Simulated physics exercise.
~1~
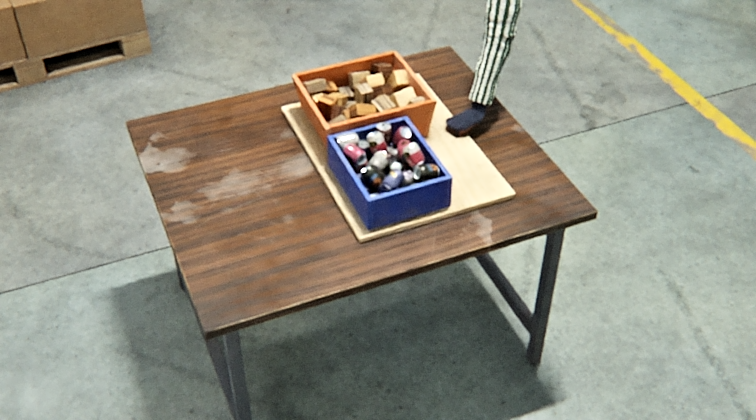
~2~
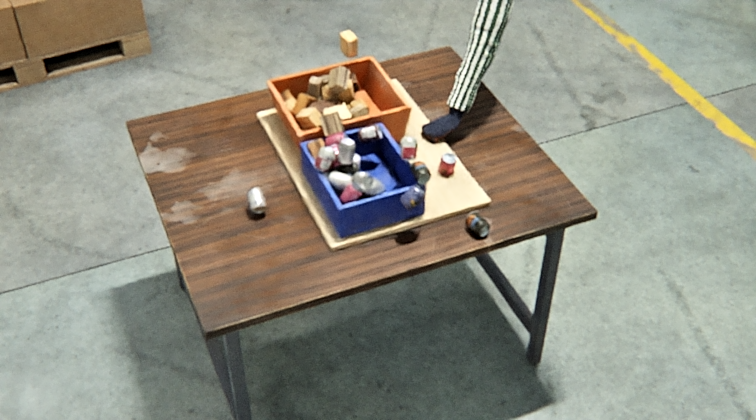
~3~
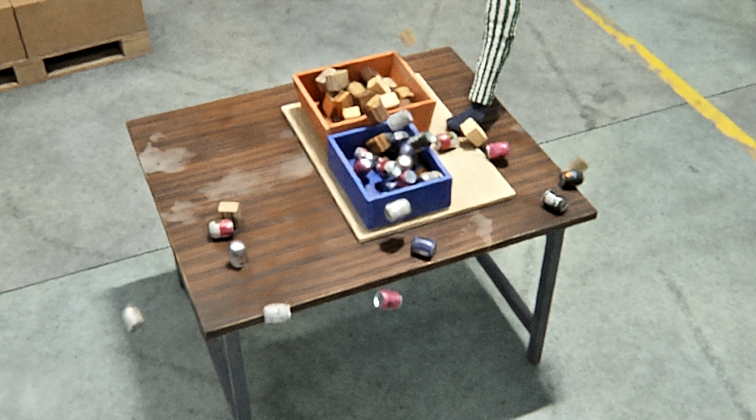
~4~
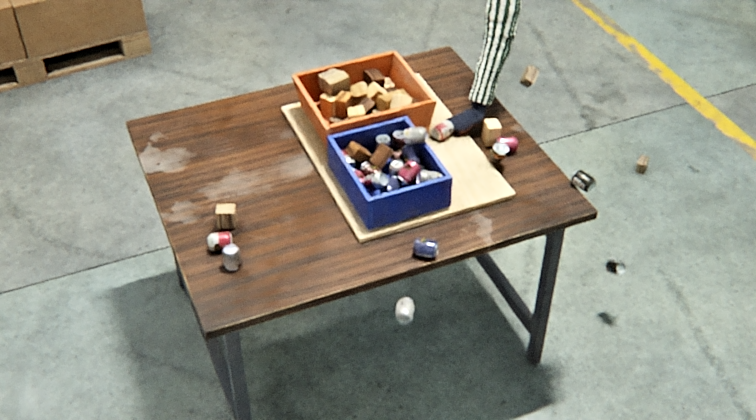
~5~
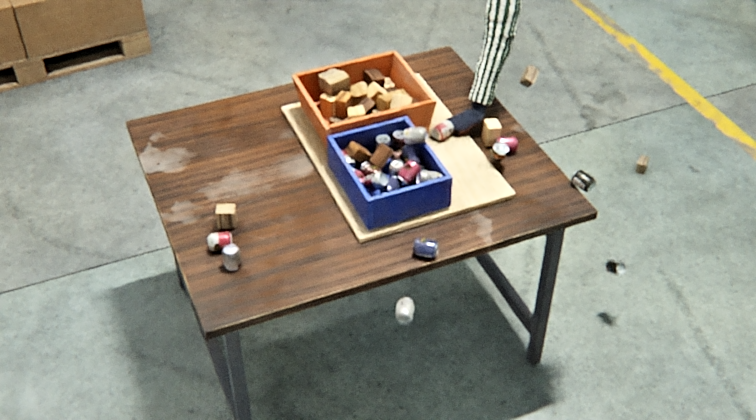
A board rattles left and right, flinging mini cans and wooden blocks from its two trays.
